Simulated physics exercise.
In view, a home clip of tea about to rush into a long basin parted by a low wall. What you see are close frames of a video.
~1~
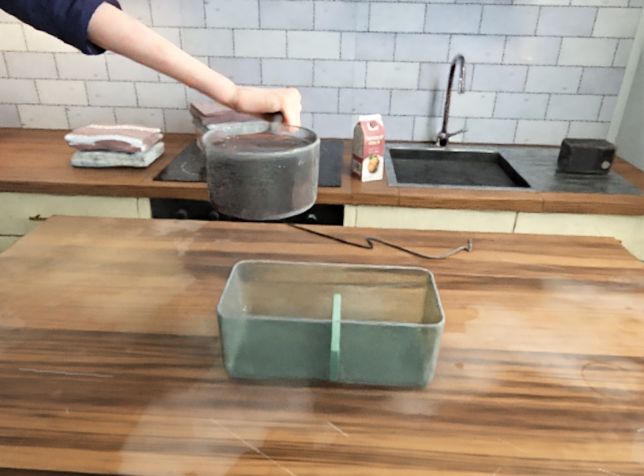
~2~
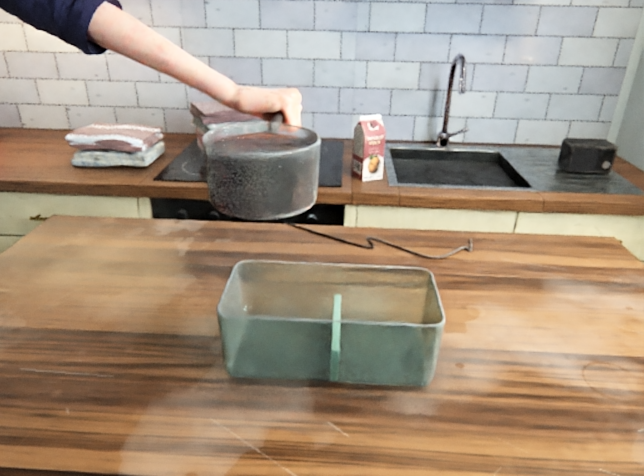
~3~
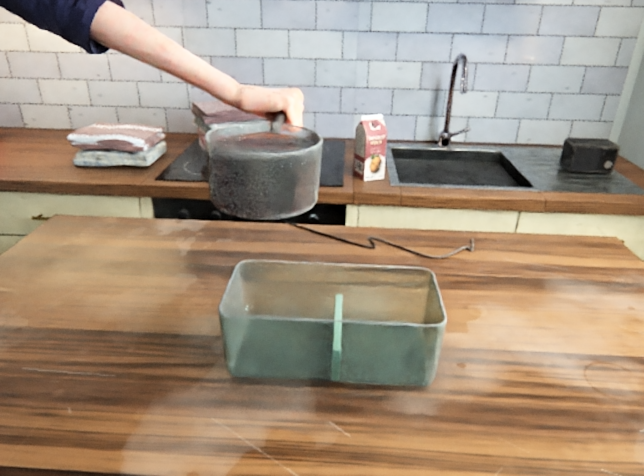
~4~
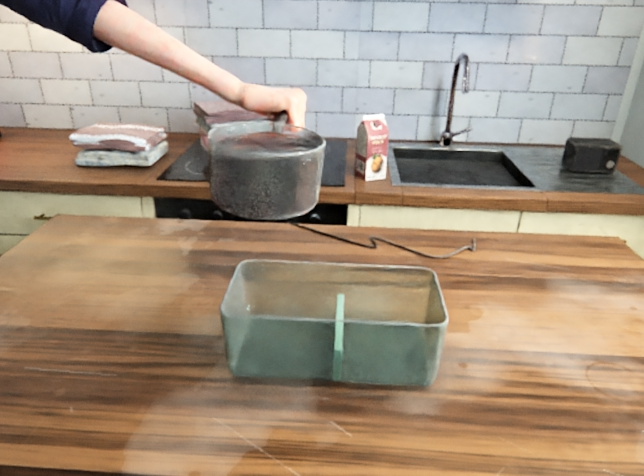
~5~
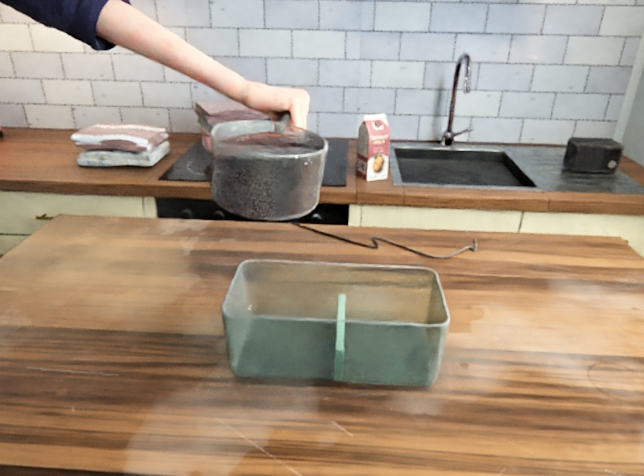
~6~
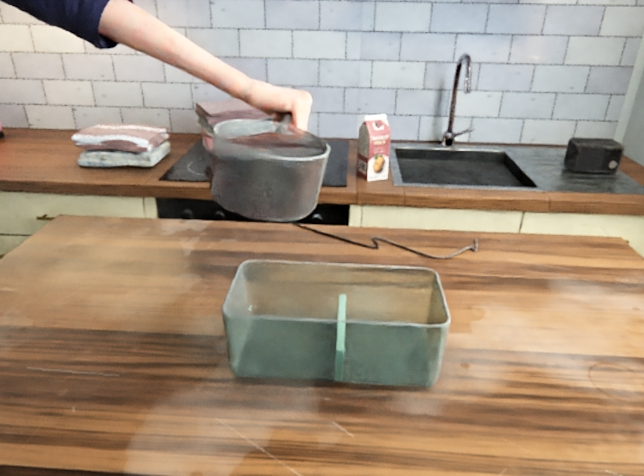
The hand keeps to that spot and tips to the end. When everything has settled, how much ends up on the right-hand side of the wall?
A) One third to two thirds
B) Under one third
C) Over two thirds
Answer: C.
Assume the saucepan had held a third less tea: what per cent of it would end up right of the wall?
Around 90 percent, more or less.
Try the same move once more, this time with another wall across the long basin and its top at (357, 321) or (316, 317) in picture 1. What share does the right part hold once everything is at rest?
The first placement gives around 70 percent, the second 95 percent.
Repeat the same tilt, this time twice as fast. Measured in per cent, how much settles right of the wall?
About 85 in a hundred.
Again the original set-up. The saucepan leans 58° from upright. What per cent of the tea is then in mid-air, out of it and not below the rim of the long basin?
Roughly 25 per cent.
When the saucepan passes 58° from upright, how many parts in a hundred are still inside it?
Near 65 per cent.
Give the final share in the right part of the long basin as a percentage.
Around 90 percent.
A moment on, the saucepan is tipped part way and 67 per cent is still to pour, 1 is left of the wall and 6 right of it.
Next, the saucepan is tipped on its side and 20 per cent is still to pour, 1 is left of the wall and 61 right of it.
Then the saucepan is tipped on its side and 4 per cent is still to pour, 4 is left of the wall and 88 right of it.
Later the saucepan is tipped on its side and 1 per cent is still to pour, 6 is left of the wall and 92 right of it.
Finally, 7 per cent lies left of the wall, 92 right of it and 1 outside.
